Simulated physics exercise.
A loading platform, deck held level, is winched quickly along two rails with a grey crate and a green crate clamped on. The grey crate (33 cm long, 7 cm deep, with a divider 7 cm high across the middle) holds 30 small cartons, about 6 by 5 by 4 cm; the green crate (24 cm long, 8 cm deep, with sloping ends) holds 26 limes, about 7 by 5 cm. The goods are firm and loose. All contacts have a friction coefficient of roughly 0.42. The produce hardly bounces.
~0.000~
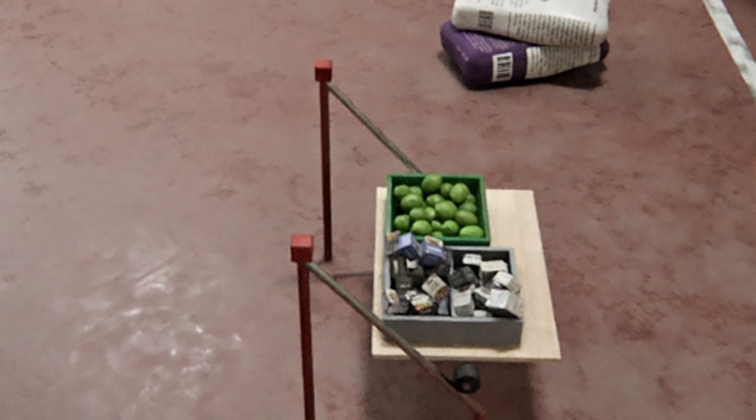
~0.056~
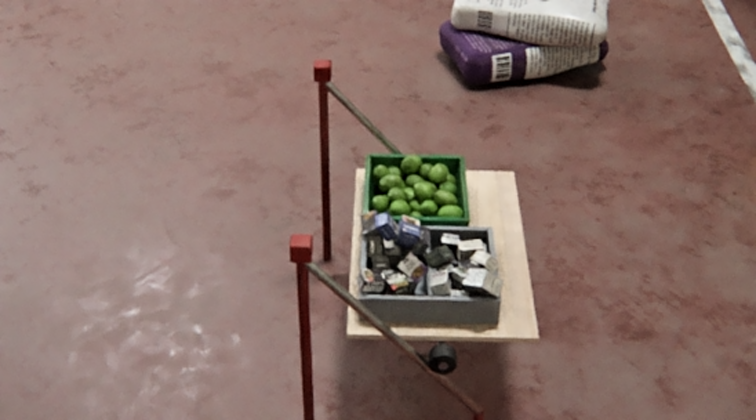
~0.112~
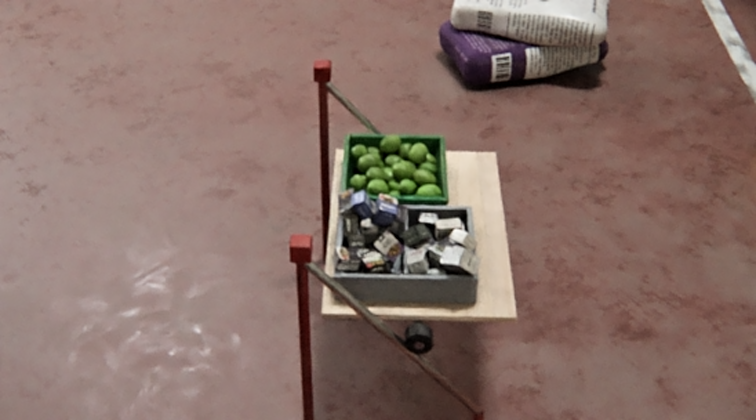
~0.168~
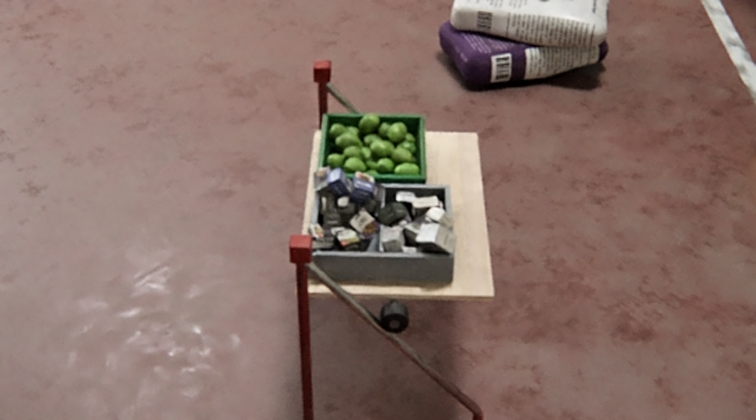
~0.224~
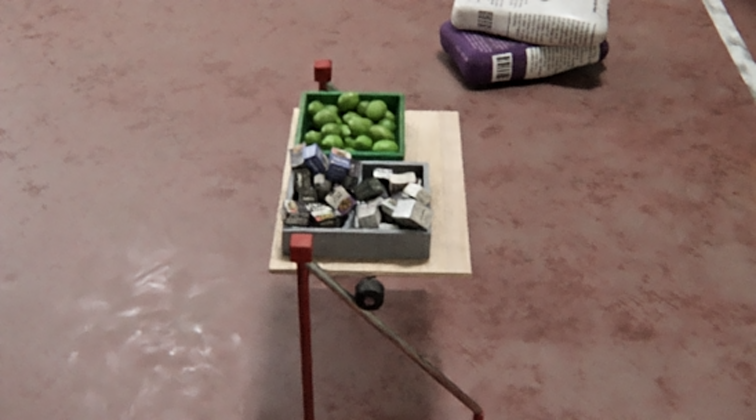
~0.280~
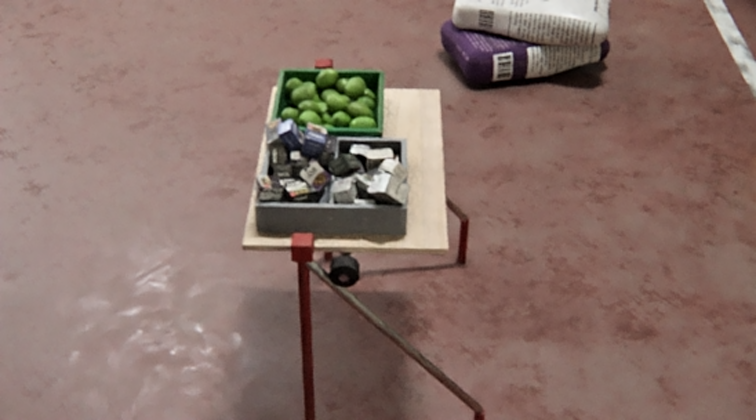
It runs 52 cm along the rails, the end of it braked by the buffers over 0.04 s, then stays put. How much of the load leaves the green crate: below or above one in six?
The green crate loses more than a sixth of its limes.
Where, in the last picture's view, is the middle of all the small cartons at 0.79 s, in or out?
Around (275, 166).
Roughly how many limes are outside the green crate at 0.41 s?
Some 1 by then.
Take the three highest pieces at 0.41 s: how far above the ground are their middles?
Roughly 92 cm.
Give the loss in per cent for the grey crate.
Grey crate 35 per cent.
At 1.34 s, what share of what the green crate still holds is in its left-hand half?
About 70 per cent.
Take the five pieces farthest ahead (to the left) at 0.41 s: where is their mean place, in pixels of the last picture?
At about (230, 128).
After 0.29 s, it meets the buffers.
After 0.41 s, 5 of 30 out of the grey crate and 1 of 26 out of the green crate.
After 0.57 s, 11 of 30 out of the grey crate and 7 of 26 out of the green crate.
After 0.79 s, 11 of 30 out of the grey crate and 7 of 26 out of the green crate.
When it is over (at 1.34 s), 11 of 30 out of the grey crate and 7 of 26 out of the green crate. Asked share, 7 of 26, 27 per cent.
